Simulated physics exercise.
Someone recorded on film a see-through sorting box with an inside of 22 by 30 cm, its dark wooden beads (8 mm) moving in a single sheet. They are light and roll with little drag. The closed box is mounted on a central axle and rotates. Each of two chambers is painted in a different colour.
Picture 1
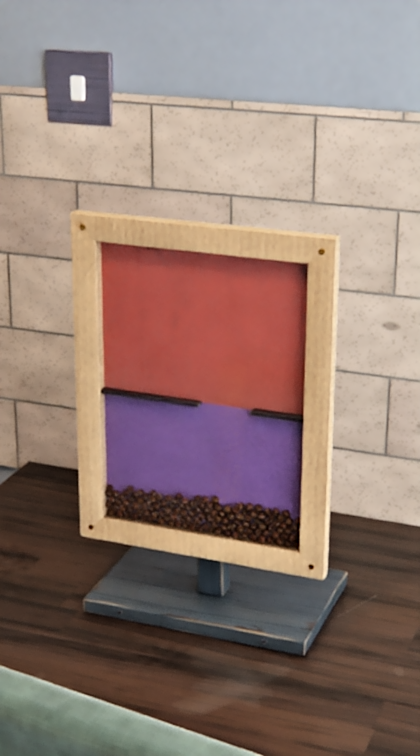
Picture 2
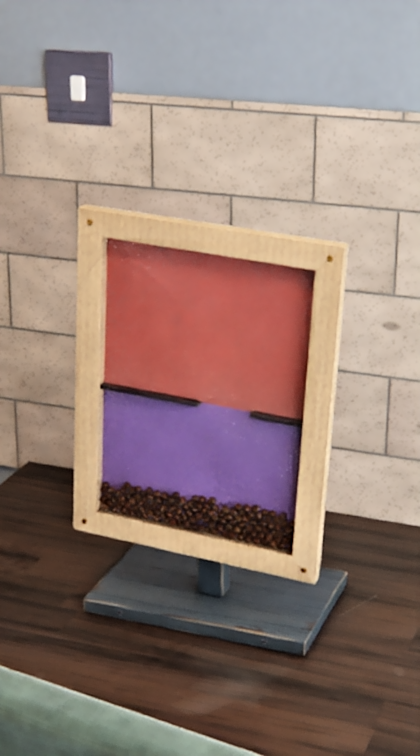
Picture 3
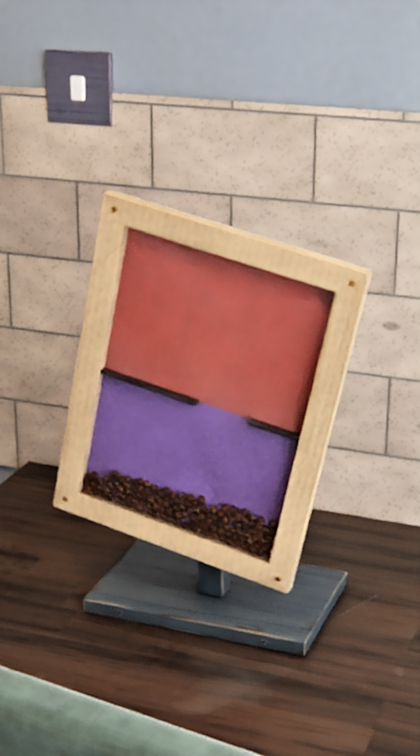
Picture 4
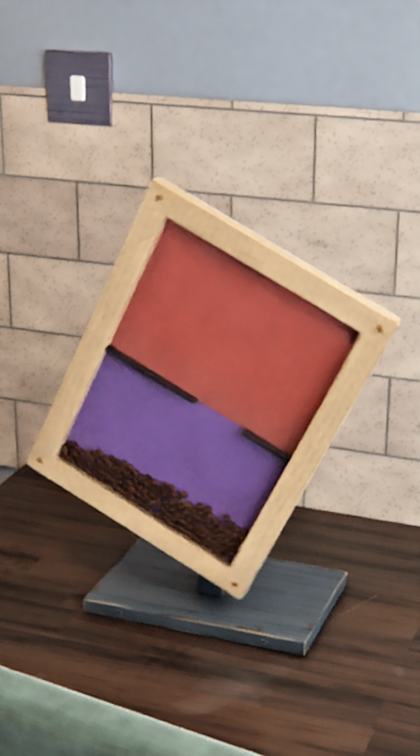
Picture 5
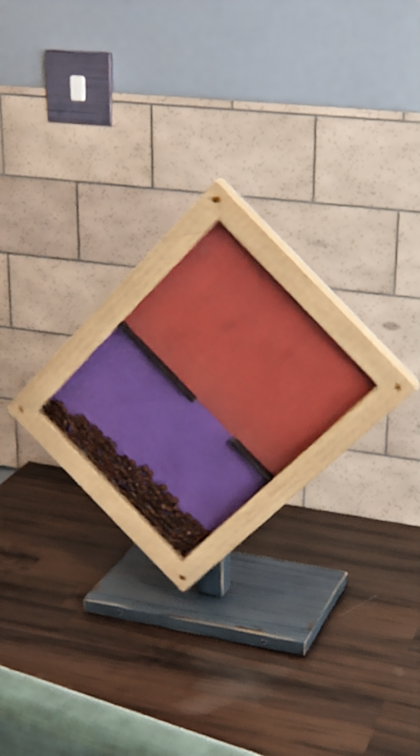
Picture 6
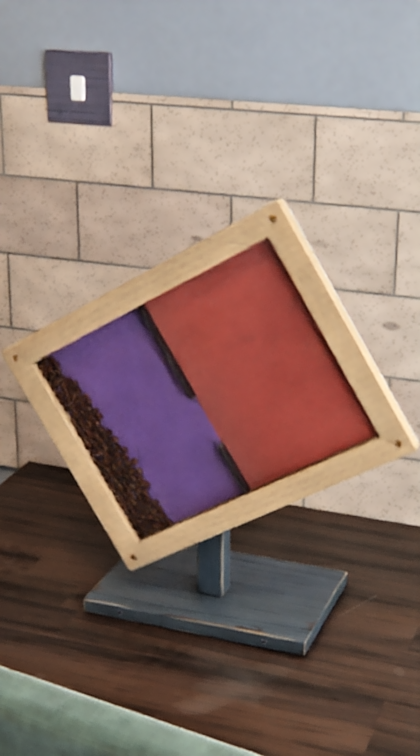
A framed red and purple box rotates clockwise as dark beads stay along its purple end.
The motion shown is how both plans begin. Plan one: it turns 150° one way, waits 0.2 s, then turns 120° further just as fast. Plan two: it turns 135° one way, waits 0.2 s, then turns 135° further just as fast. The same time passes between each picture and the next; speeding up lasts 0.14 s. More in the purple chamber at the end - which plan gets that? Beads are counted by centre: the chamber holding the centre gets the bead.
Two.
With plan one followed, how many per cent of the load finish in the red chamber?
The answer is near 55 percent.
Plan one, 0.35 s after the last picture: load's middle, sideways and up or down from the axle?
Roughly 7 centimetres to the left and 2 centimetres above.
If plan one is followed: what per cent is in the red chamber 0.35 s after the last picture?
Share: Some 15 per cent.
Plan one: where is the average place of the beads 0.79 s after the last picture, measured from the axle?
I'd put it near 7 centimetres to the left and 1 centimetres below.
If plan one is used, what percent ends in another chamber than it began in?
Roughly 55 per cent.
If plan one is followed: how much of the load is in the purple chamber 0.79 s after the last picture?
Share: About 45 percent.
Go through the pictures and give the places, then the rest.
The first picture shows level; about 130 beads; beads centred (202, 515); top one (215, 500); red (203, 327), purple (203, 467).
The second picture shows turned 3° clockwise; beads centred (199, 514); top one (127, 485).
The third picture shows turned 11° clockwise; beads centred (184, 511); top one (116, 473); wall ends (100, 370) to (197, 403), (250, 421) to (304, 440).
The fourth picture shows turned 25° clockwise; beads centred (159, 500); top one (75, 445).
The fifth picture shows turned 42° clockwise; beads centred (130, 480); top one (55, 402).
The sixth picture shows turned 58° clockwise; beads centred (107, 453); top one (52, 360); red (261, 367), purple (142, 424).
Plan one. 0.35 s later than the last picture, it stands 150° clockwise; the beads' middle is 7 cm left of and 2 cm above the centre; red 15 %, purple 85 %.
Then, 0.79 s later than the last picture, it has come round 209° clockwise; the beads' middle is 7 cm left of and 1 cm below the centre; red 55 %, purple 45 %.
Then, 1.04 s later than the last picture, it has come round 270° clockwise; the beads' middle is 2 cm left of and 6 cm below the centre; red 55 %, purple 45 %.
All still 1.8 s after it, it has come round 270° clockwise; red 55 %, purple 45 %.
Plan two would end with red 45 %, purple 55 %.
